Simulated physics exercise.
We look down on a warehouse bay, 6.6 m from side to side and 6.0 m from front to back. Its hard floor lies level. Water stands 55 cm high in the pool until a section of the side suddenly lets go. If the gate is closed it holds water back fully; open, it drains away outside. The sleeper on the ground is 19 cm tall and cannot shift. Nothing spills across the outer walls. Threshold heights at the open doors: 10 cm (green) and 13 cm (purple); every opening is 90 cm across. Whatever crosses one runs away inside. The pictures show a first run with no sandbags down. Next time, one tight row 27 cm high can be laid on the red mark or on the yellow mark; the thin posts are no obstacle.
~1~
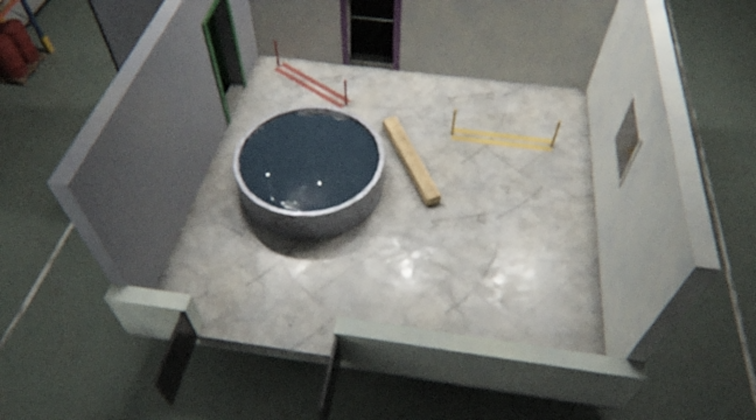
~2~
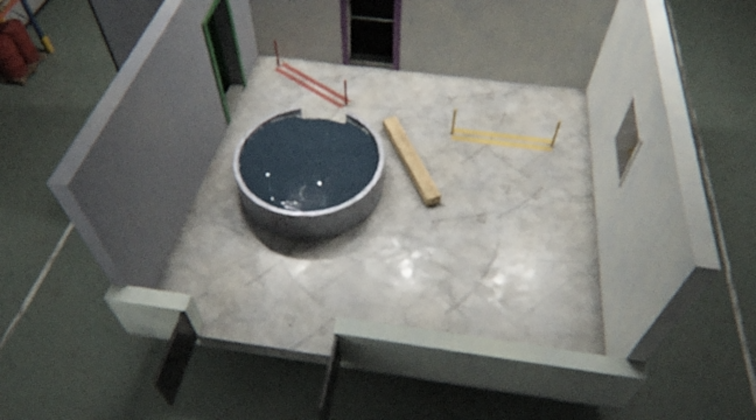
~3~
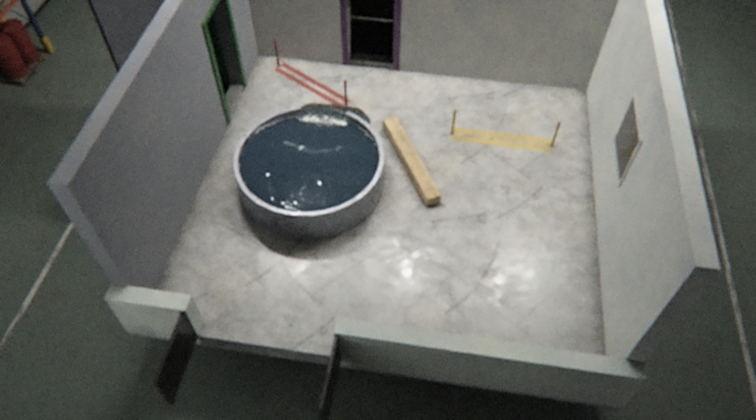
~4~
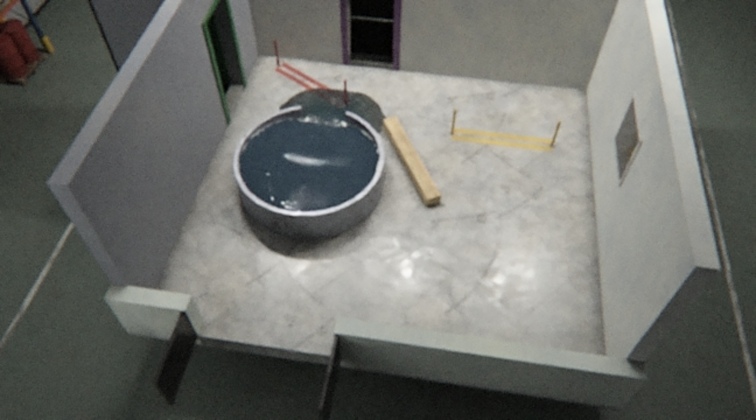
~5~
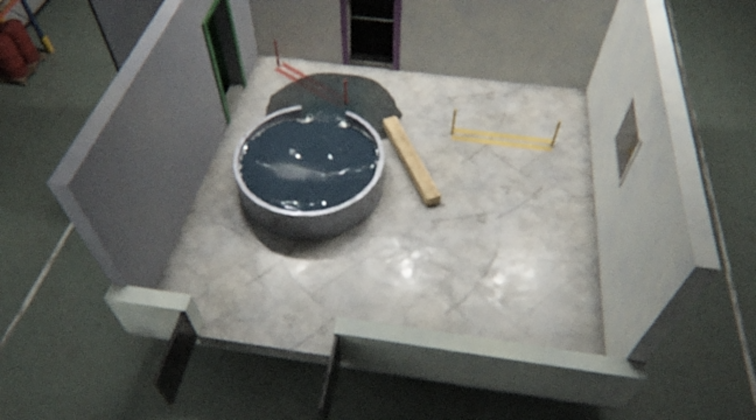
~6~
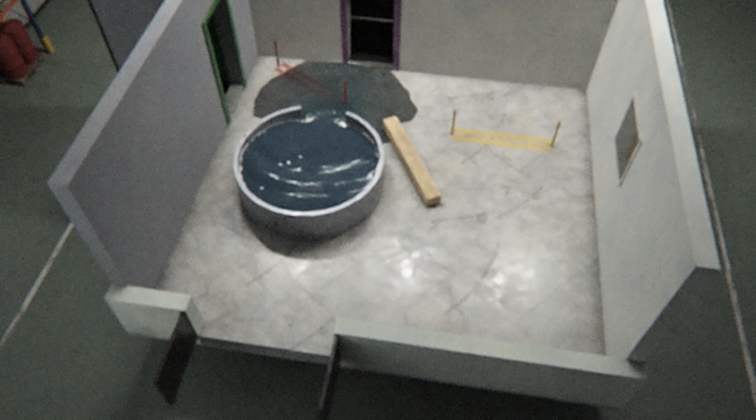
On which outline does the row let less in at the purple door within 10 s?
Lay them on the red one.
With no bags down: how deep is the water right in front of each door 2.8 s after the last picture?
Depths in cm: Green 9, purple 19.
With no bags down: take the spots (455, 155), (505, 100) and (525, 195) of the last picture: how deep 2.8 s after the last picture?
Roughly 0, 4 and 0 cm, in turn.
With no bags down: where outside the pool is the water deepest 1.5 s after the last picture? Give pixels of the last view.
Near (259, 56).
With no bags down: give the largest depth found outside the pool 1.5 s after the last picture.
About 32 cm.
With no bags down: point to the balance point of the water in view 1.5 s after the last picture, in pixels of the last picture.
At about (323, 144).
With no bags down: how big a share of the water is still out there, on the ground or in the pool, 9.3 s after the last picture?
Roughly 88 in a hundred.
Then, 0.7 s after the last picture water covers 20 % of the floor and is deepest (28 cm) near (336, 65) in the run without bags; in at the purple door, 19 L with no bags, 0 L with the row on red, 20 L on yellow.
Then, 1.5 s after the last picture water covers 20 % of the floor and is deepest (32 cm) near (259, 56) in the run without bags; in at the purple door, 68 L with no bags, 6 L with the row on red, 73 L on yellow.
Then, 2.8 s after the last picture water covers 40 % of the floor and is deepest (22 cm) near (259, 56) in the run without bags; in at the purple door, 119 L with no bags, 13 L with the row on red, 126 L on yellow.
Then, 5.3 s after the last picture water covers 60 % of the floor and is deepest (16 cm) near (267, 57) in the run without bags; in at the purple door, 148 L with no bags, 14 L with the row on red, 154 L on yellow.
Then, 9.3 s after the last picture water covers 90 % of the floor and is deepest (10 cm) near (259, 149) in the run without bags; in at the purple door, 149 L with no bags, 14 L with the row on red, 156 L on yellow.
